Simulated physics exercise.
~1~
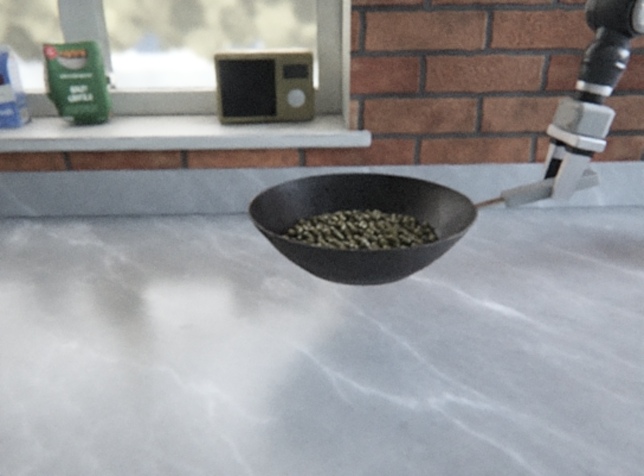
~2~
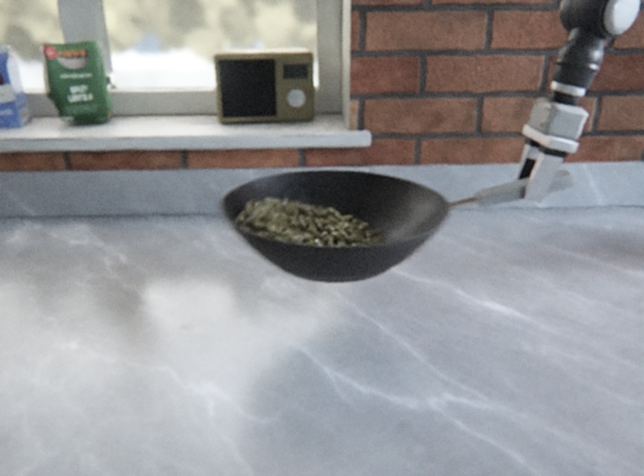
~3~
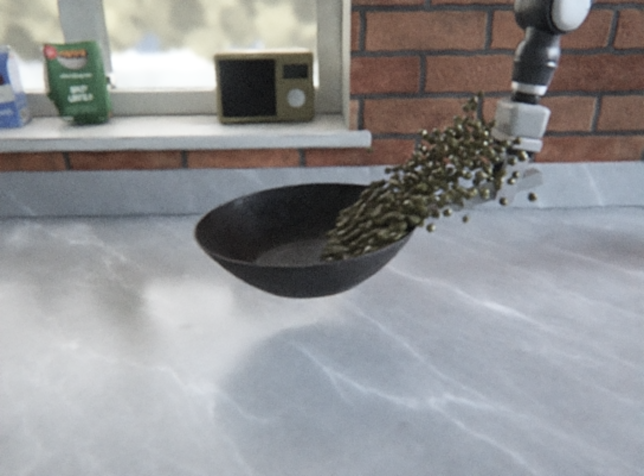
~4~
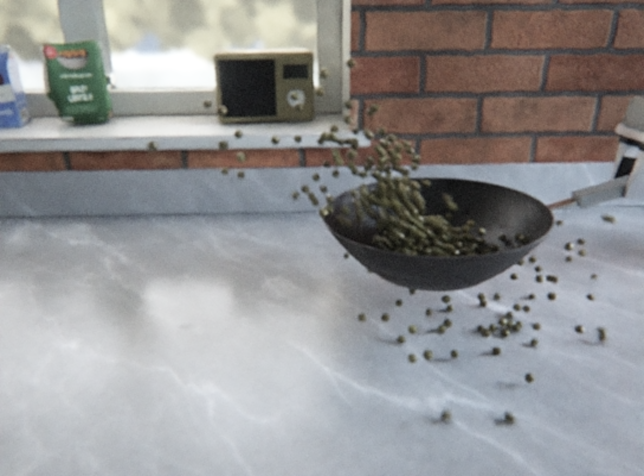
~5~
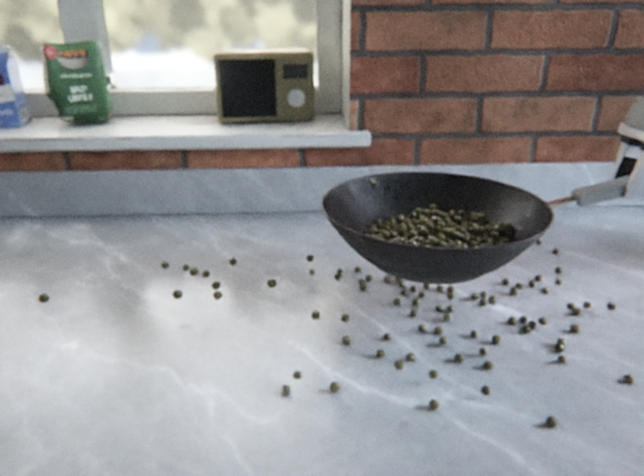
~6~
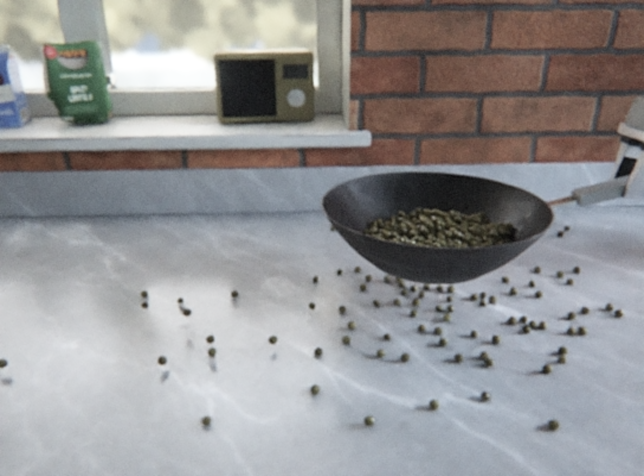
A robot arm swung a dark wok of small green beads left and then back right above a marble counter, tossing the beads into the air; most landed back in the wok, while some scattered across the counter and lay there.
